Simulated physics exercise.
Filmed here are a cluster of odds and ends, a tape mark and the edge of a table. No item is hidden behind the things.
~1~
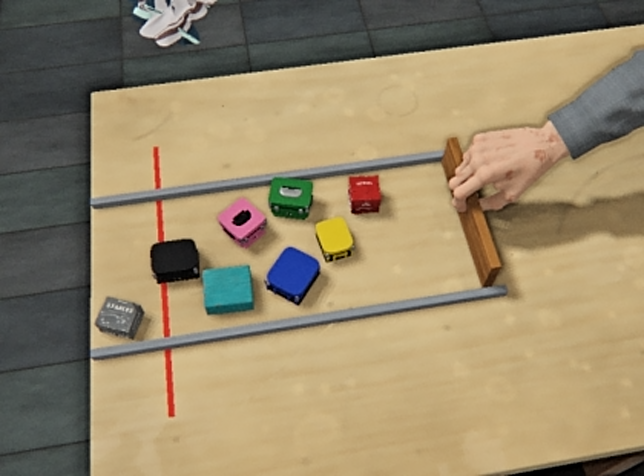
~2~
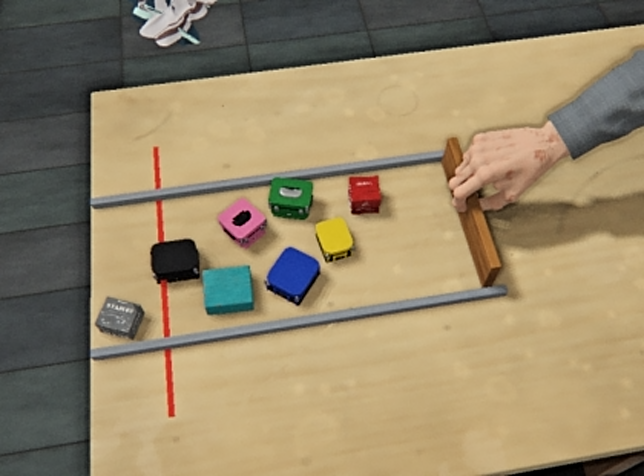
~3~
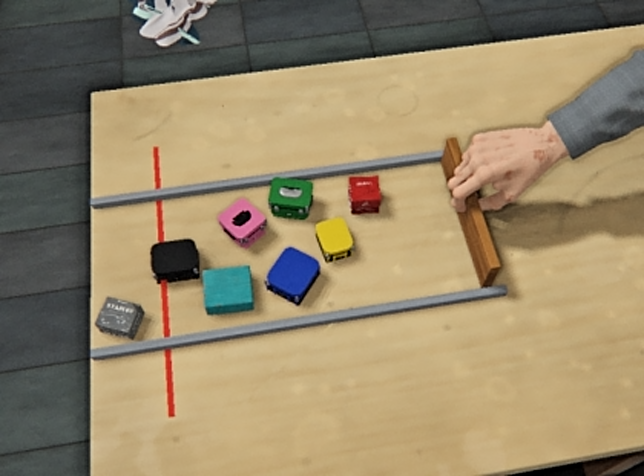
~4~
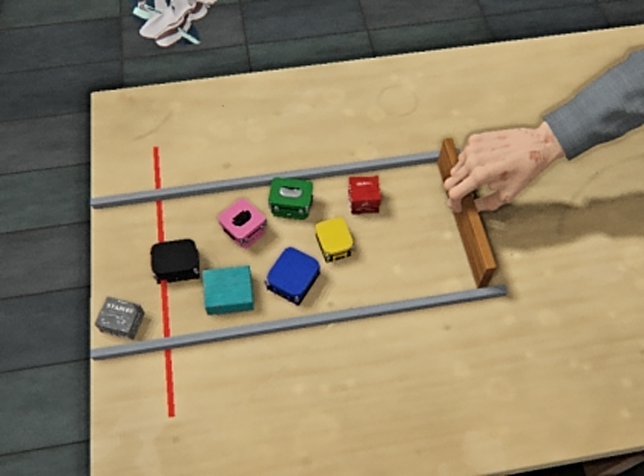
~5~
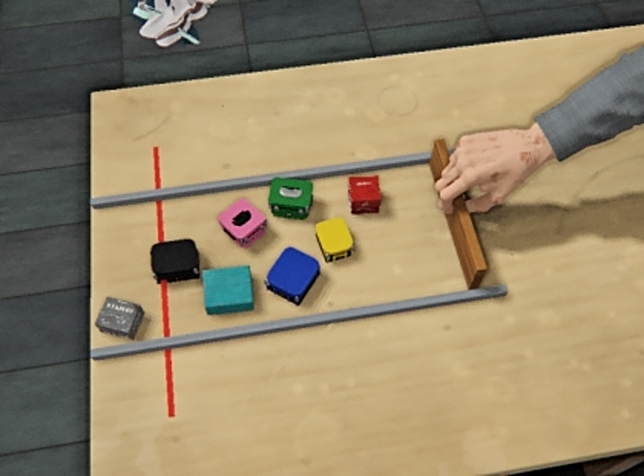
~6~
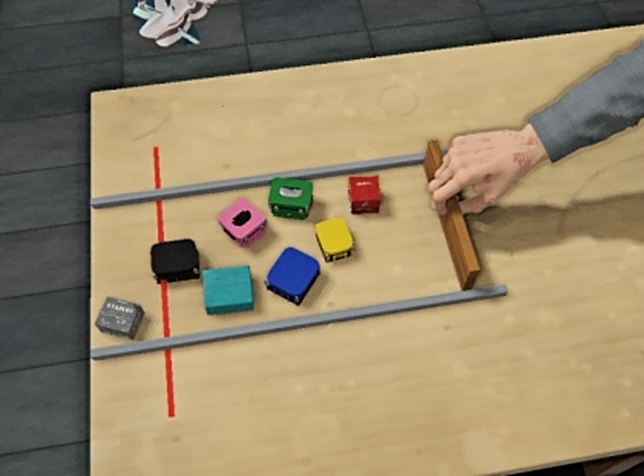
A hand slid a wooden board a short way left between two grey rails on a table, while the small coloured blocks and cases near the red tape line stayed still.
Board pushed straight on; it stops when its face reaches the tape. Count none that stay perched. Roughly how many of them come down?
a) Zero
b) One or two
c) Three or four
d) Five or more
(b) One or two.
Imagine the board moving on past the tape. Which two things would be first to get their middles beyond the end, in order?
Grey box, turquoise block.
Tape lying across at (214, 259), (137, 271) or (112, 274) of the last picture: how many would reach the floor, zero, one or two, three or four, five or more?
Falls: Not one; three to four; five or over.
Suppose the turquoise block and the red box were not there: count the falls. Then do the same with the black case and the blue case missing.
The count is 0 in the first case and 0 in the second.
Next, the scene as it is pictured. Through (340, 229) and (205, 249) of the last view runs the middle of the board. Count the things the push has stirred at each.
At the first place 3, at the second 8.
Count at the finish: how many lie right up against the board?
The figure is 3.
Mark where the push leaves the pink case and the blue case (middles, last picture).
First (114, 245), then (144, 311).
A little later, none off yet; grey box at rest near (120, 318); black case at rest near (176, 262); turquoise block at rest near (228, 290).
When it is over, the number that fall off is one or two; down, grey box.
